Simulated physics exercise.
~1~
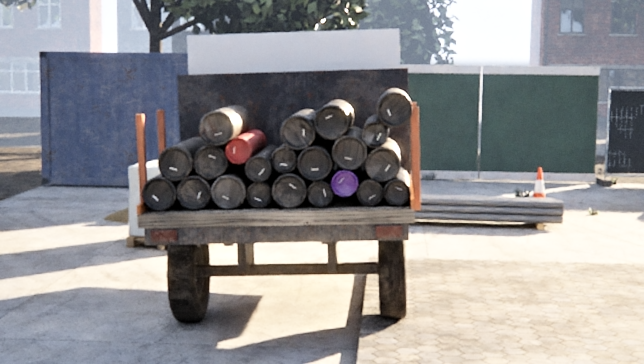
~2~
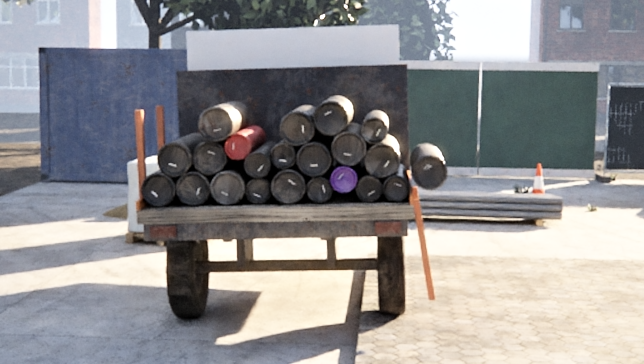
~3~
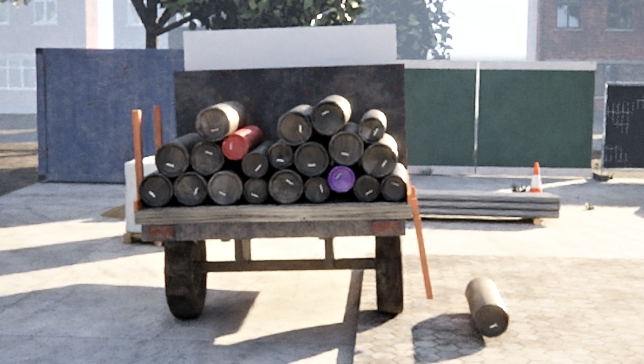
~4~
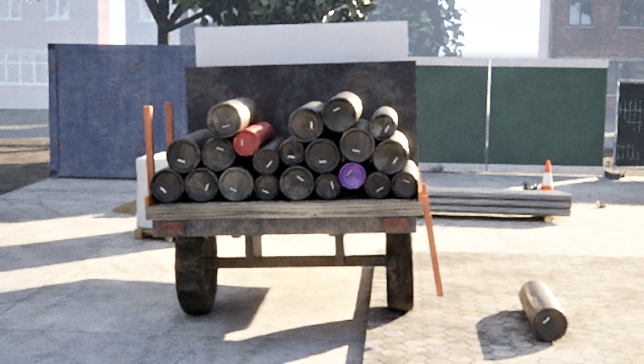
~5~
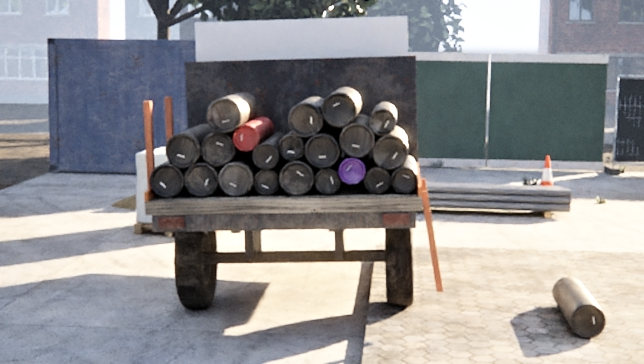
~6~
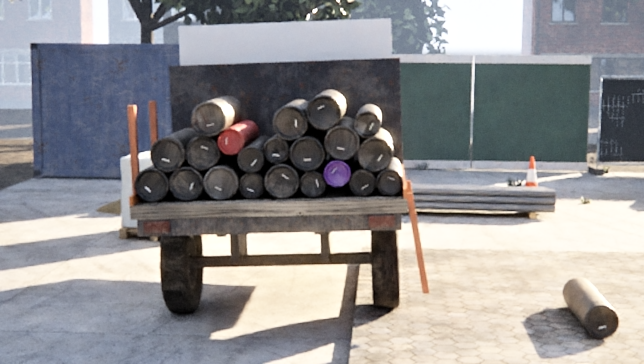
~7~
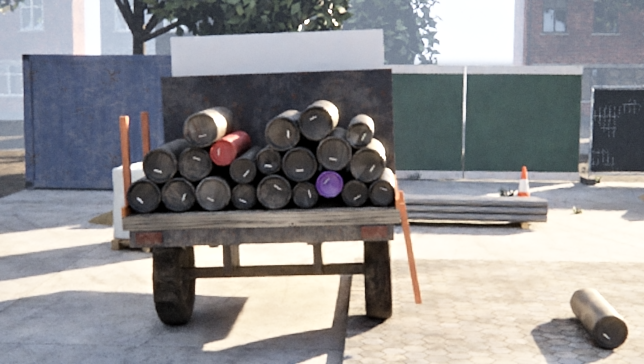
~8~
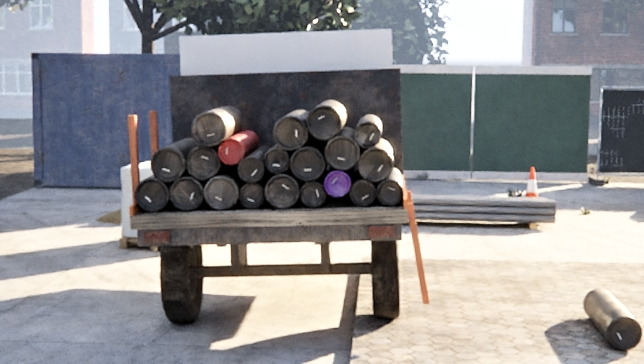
In the video, dark cylinders, one red and one purple among them, lie stacked on a parked flatbed when the orange posts on the right swing down. One dark cylinder drops off that side and rolls right before stopping on the paving, while the others stay piled aboard.
